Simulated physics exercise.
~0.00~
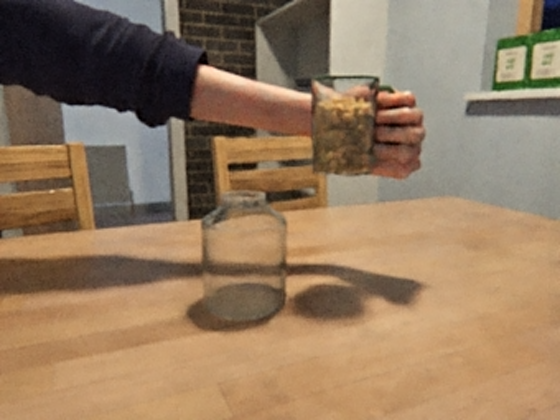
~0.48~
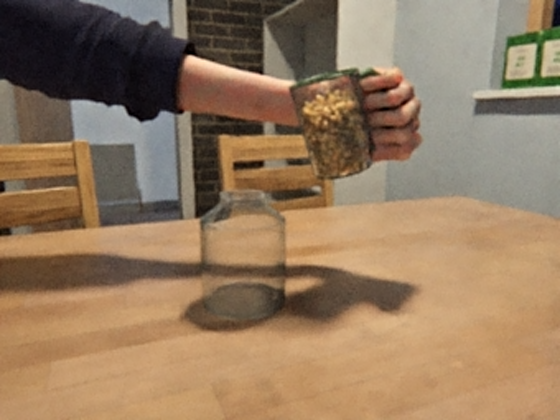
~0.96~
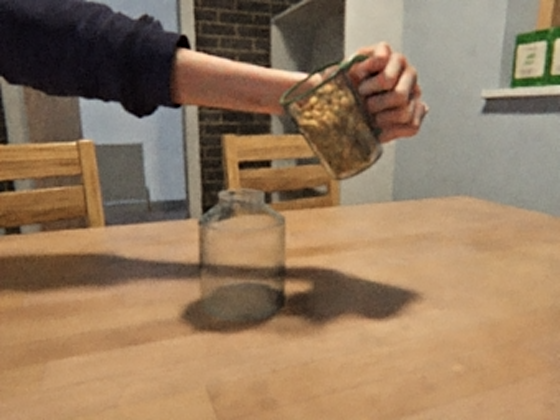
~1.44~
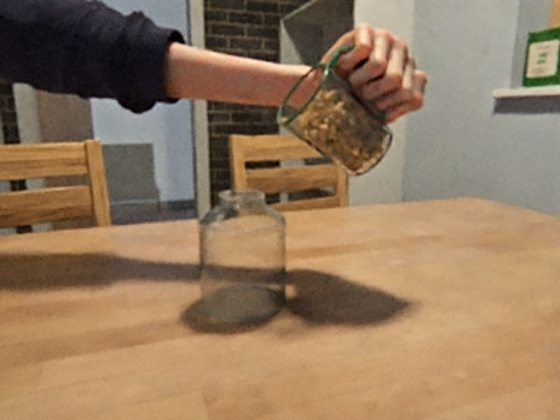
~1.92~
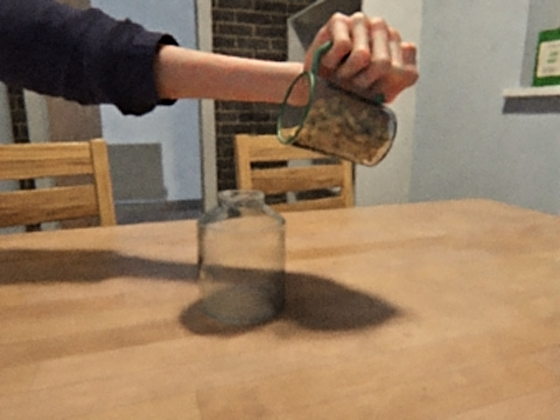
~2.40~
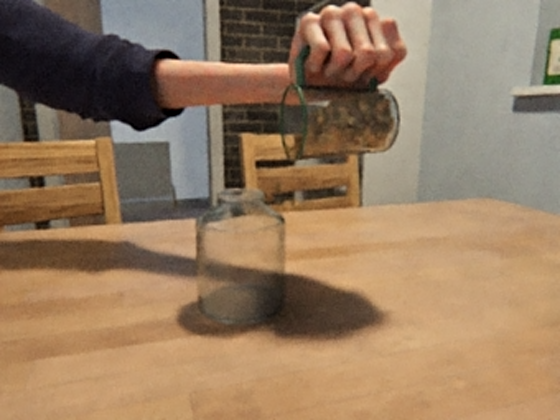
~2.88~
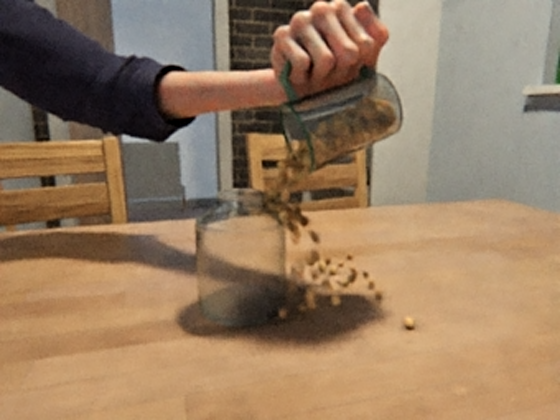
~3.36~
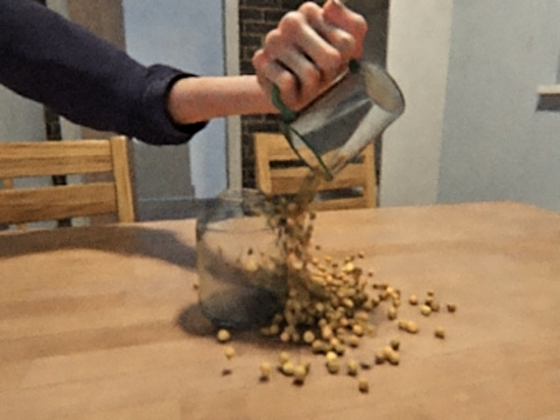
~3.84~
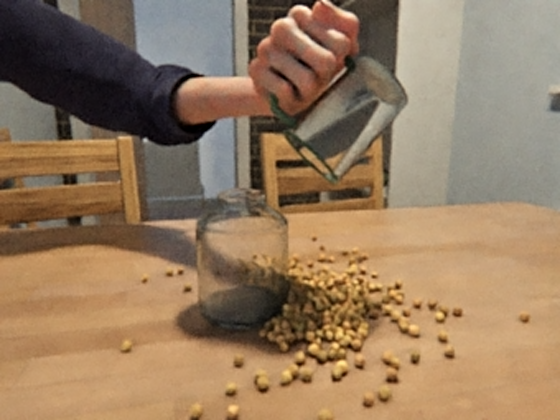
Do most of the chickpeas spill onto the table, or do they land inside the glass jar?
Most of the chickpeas spill onto the table beside the jar, with hardly any in the jar or left in the cup.
